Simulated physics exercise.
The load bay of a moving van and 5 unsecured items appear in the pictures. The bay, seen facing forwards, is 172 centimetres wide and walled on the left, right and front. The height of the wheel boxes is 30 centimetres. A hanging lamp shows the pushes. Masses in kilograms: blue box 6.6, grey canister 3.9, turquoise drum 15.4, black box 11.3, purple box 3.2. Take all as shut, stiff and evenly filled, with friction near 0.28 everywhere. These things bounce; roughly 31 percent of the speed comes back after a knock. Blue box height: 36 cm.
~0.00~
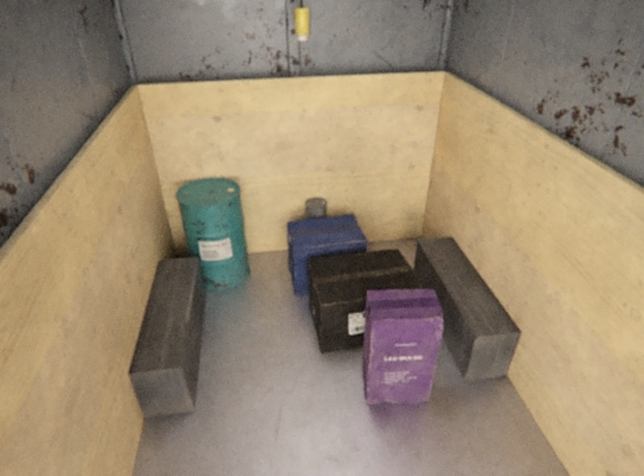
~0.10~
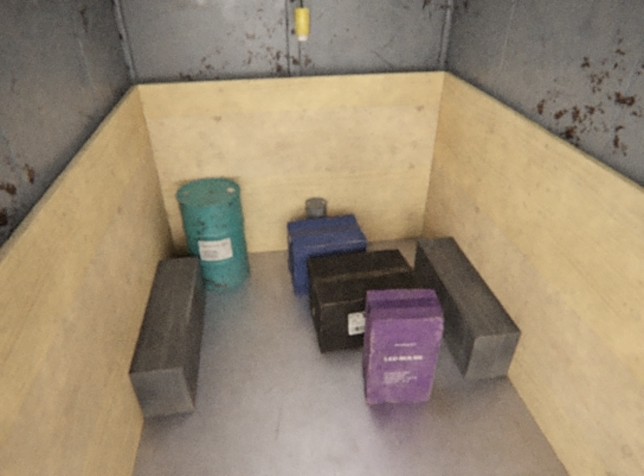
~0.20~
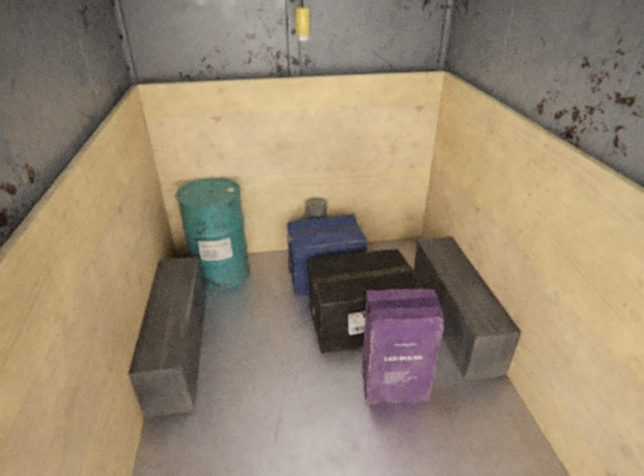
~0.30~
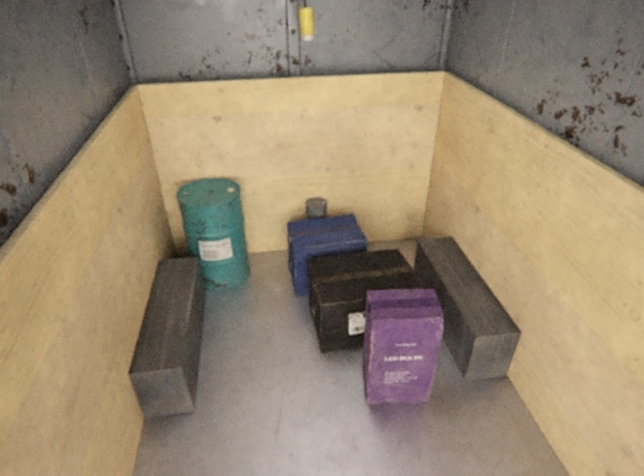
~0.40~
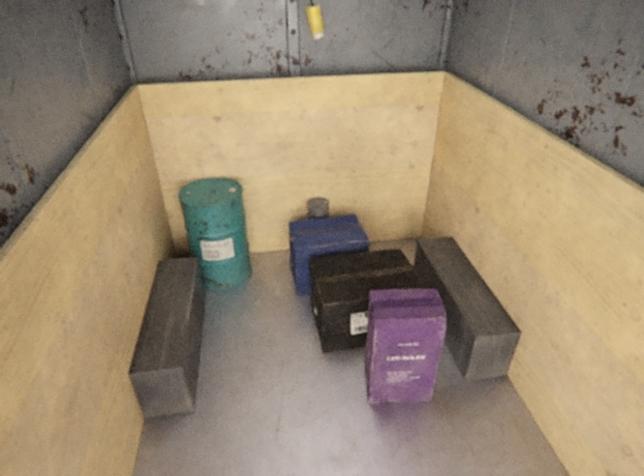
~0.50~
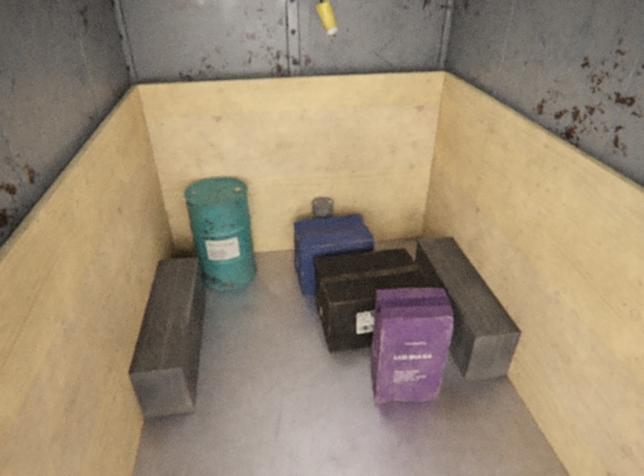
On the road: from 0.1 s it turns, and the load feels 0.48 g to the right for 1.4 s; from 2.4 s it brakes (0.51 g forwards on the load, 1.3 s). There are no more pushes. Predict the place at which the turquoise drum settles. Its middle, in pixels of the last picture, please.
The turquoise drum settles at roughly (318, 224).
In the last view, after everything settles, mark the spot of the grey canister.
Roughly at (419, 219) in the last picture.
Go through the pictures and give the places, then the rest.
In the first picture, no push; turquoise drum (216, 235); blue box (325, 255).
In the second picture, no push; black box (362, 299); purple box (399, 349).
In the third picture, push 0.19 g right; blue box (325, 255).
In the fourth picture, push 0.38 g right; black box (362, 299); purple box (399, 348).
In the fifth picture, push 0.48 g right; blue box (327, 255).
In the sixth picture, push 0.48 g right; turquoise drum (223, 234) moved 4 cm; black box (370, 298) moved 4 cm.
After 0.70 s, push 0.48 g right; turquoise drum moved 16 cm near (242, 232); grey canister moved 16 cm; purple box moved 16 cm.
After 0.90 s, push 0.48 g right; turquoise drum moved 36 cm near (274, 229); grey canister moved 36 cm; blue box moved 32 cm.
After 1.10 s, push 0.48 g right; turquoise drum moved 63 cm near (318, 226); grey canister moved 64 cm; blue box moved 36 cm.
After 3.00 s, push 0.51 g forwards; turquoise drum moved 64 cm near (319, 224); grey canister moved 71 cm; blue box moved 42 cm.
In the end (4.3 s), not toppled but over 15 cm from the start, blue box, grey canister, turquoise drum, black box and purple box. At the end, from the last picture's camera, turquoise drum near (318, 224).
